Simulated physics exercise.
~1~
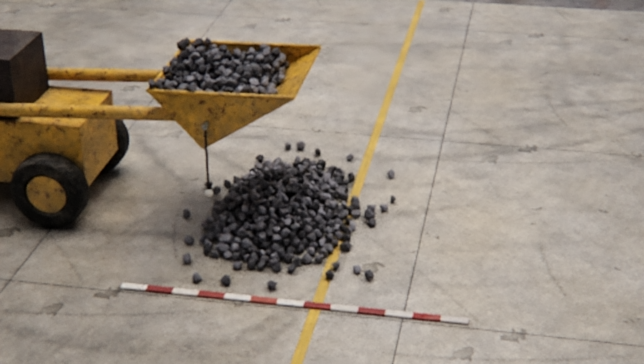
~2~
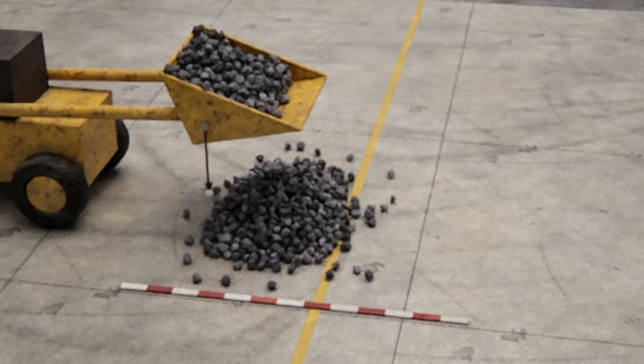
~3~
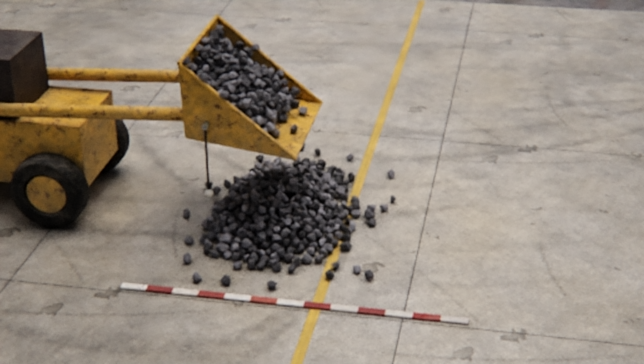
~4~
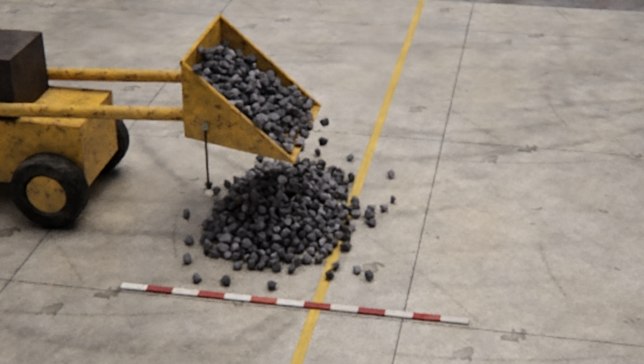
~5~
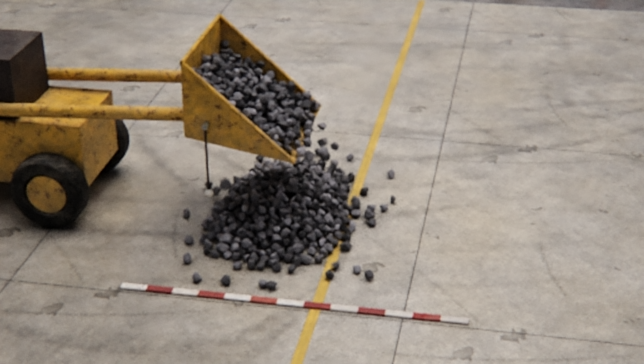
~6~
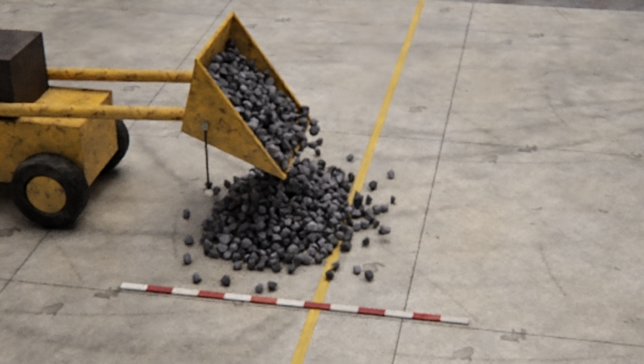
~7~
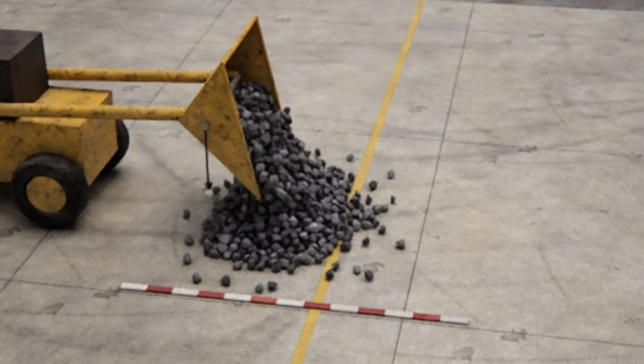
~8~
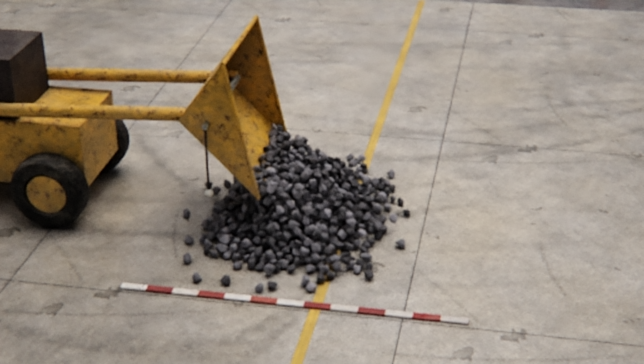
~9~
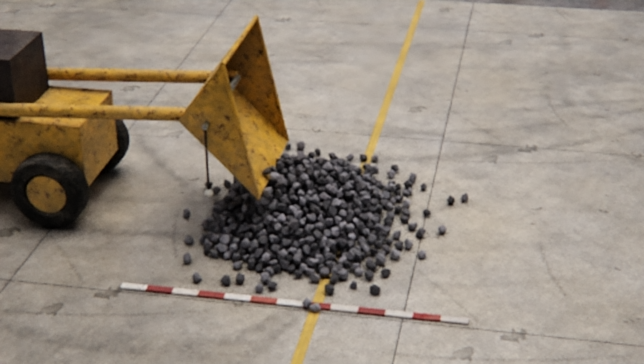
On a flat concrete floor marked with a yellow line, a small yellow loader tips its raised bucket of dark stones forward, and they slide onto an existing heap, which spreads to the right, leaving the bucket empty and a few stones scattered beyond the line.
